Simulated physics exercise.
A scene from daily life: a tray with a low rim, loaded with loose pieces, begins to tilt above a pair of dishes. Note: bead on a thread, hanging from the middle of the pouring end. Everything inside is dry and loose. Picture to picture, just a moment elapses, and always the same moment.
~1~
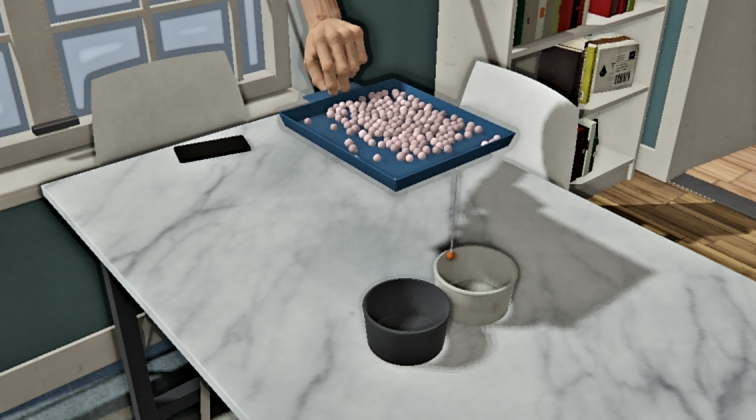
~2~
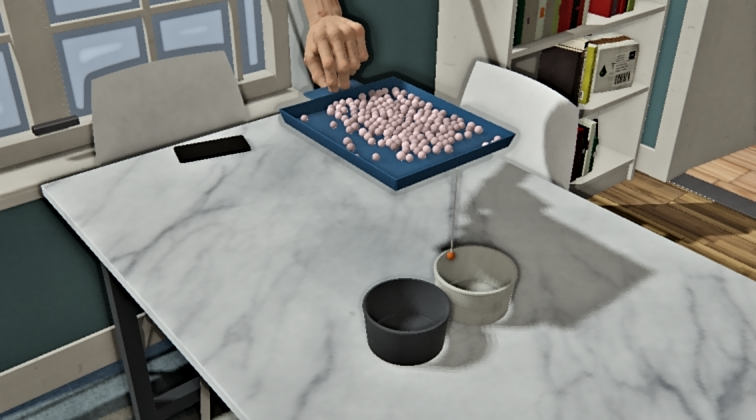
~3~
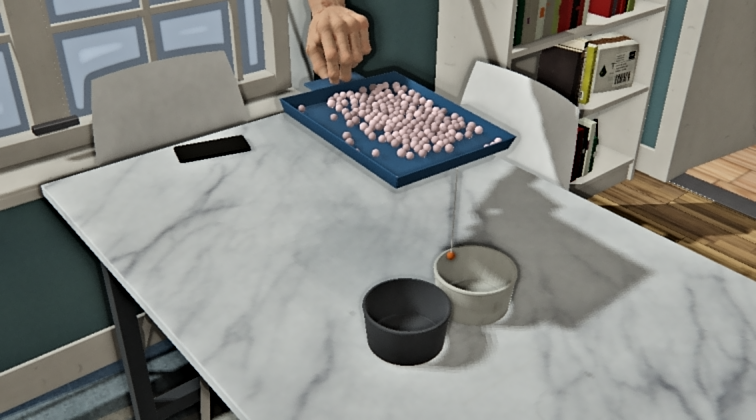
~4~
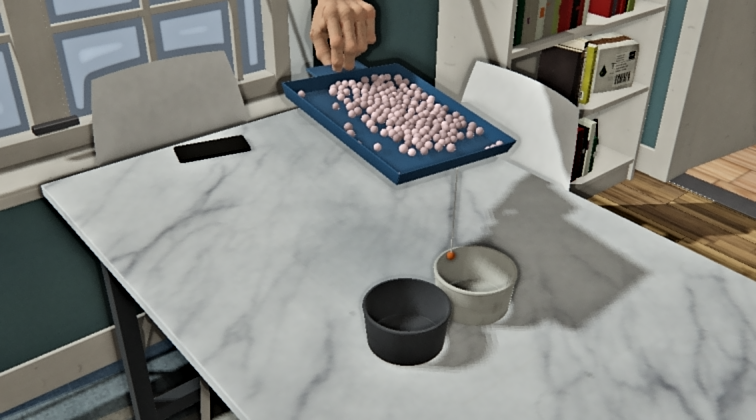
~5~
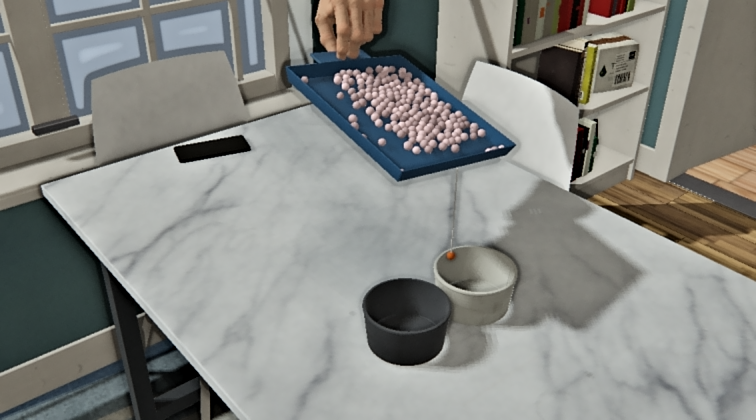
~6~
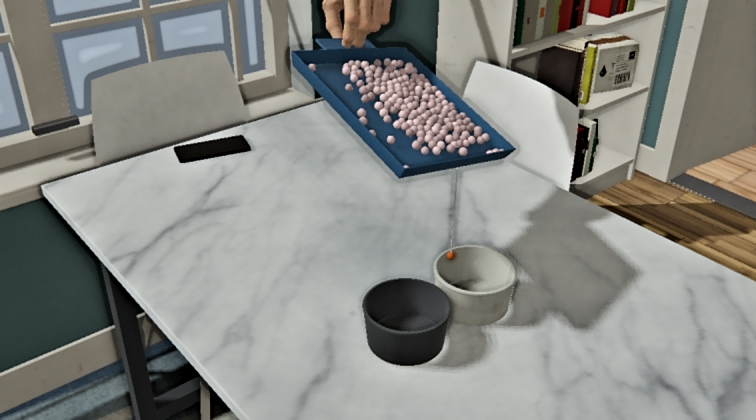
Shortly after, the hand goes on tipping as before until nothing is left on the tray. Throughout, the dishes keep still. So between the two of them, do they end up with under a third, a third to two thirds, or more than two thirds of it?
Never reaches a third.
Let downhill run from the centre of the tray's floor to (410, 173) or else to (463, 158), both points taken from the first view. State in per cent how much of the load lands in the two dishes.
Shares: About 90 in a hundred, then about 40 in a hundred.
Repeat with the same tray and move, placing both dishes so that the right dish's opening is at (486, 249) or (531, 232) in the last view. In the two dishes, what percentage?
First placement: Some 70 %; second placement: Some 70 %.
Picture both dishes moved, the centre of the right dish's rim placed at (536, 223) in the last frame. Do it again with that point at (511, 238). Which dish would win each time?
So at the first spot it's the one placed on the left, and at the second spot it's the one placed on the right.
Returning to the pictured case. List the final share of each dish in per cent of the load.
Around 0 in a hundred in the left dish and around 20 in a hundred in the right dish.
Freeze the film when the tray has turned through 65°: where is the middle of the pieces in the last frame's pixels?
I'd put the middle close to (492, 156).
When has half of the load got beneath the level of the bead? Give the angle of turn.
85°, roughly.
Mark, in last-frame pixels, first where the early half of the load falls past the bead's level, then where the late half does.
I'd put it at roughly (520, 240), and after that at roughly (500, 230).
Shortly afterwards, tray tipped steeply; near two thirds on the tray; only a few in the right dish; a little outside both; near a quarter in the air.
Next, tray tipped past a quarter turn; only a few on the tray; near a quarter in the right dish; the bulk outside both; a little in the air.
Some moments later, tray tipped past a quarter turn; near a quarter in the right dish; the bulk outside both.
In the end, tray tipped past a quarter turn; none at all in the left dish; near a quarter in the right dish; the bulk outside both.
